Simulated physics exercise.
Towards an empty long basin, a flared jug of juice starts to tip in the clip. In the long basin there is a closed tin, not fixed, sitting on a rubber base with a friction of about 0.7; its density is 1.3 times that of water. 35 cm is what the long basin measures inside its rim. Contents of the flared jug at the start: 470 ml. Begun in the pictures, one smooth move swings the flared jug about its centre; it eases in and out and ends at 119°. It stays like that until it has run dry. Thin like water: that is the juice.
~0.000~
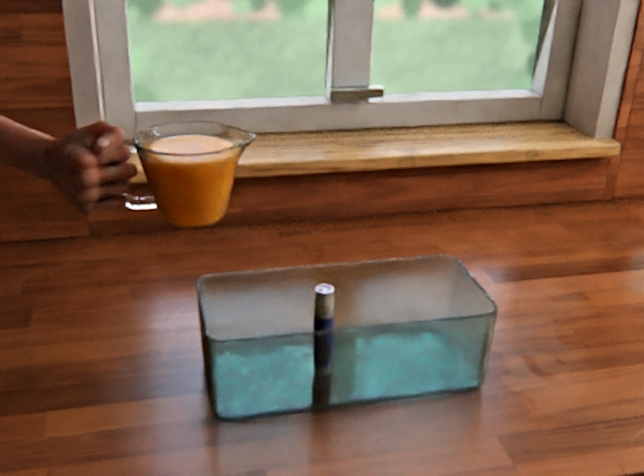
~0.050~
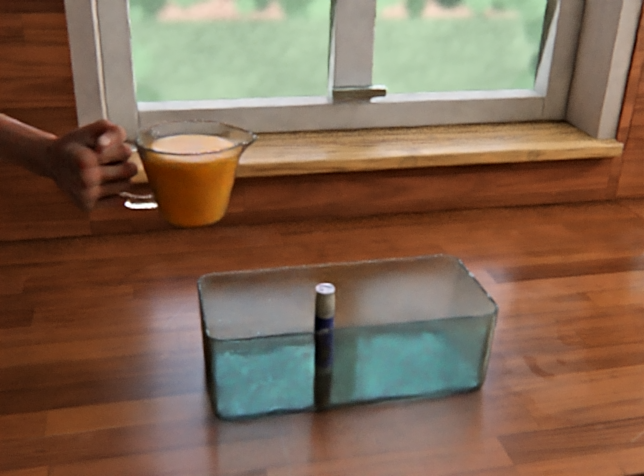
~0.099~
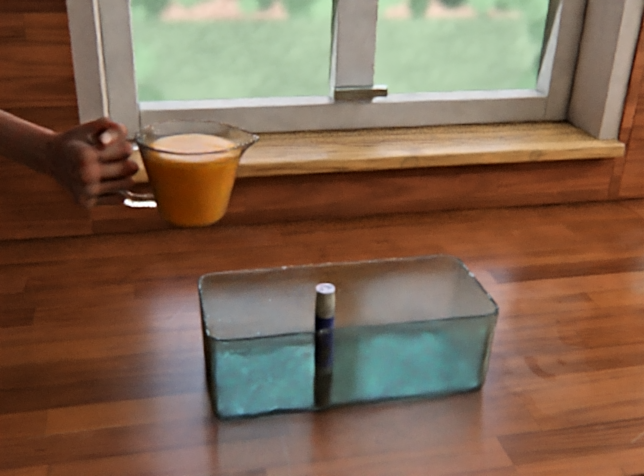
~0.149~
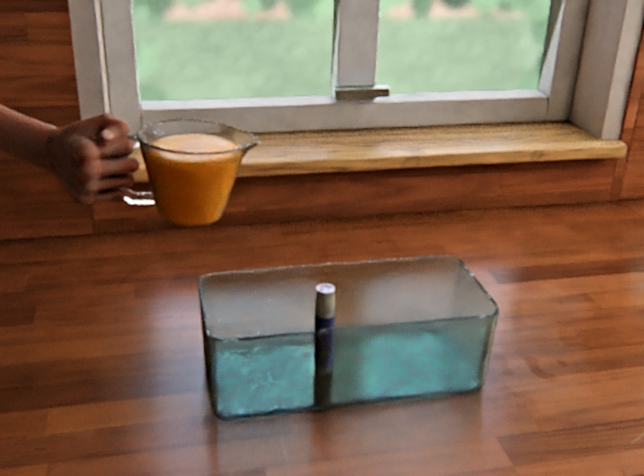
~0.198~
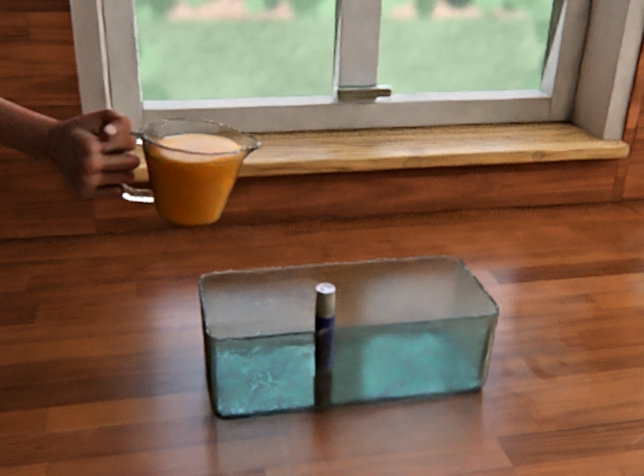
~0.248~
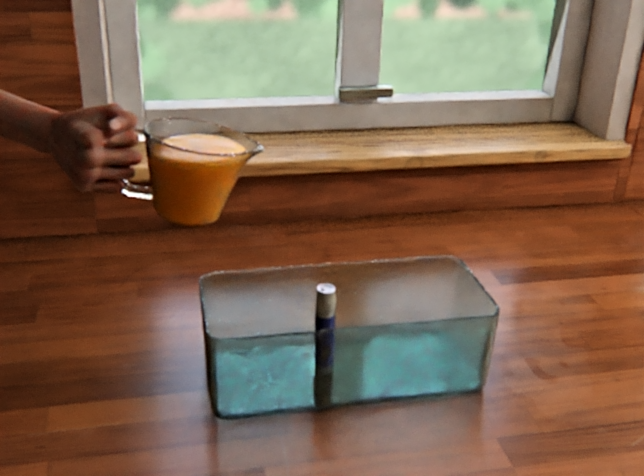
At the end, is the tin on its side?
It overturns.
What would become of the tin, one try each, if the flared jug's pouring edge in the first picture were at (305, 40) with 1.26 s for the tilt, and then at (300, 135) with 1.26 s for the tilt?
The tin stays vertical the first time and stays vertical the second time.
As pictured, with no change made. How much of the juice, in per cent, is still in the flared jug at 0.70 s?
Still held: Roughly 56 % of the total.
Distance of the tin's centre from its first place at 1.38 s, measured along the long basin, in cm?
Around 8 cm.
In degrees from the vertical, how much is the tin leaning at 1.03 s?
75°.
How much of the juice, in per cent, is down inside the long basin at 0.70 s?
14 %, roughly.
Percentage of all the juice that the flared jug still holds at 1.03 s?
I'd estimate some 3 per cent.
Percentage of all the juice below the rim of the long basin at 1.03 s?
88 per cent or thereabouts.
Then, 0.70 s in, the tilt is 70° and 56 per cent is still to pour; the tin stands where it began.
Then, 1.03 s in, the tilt is 110° and 3 per cent is still to pour; the tin lies on its side.
Then, 1.38 s in, the tilt is 119° and 0 per cent is still to pour; the tin lies on its side.
Then, 1.76 s in, the tilt is 119° and 0 per cent is still to pour; the tin lies on its side.
Finally, the tin lies on its side.
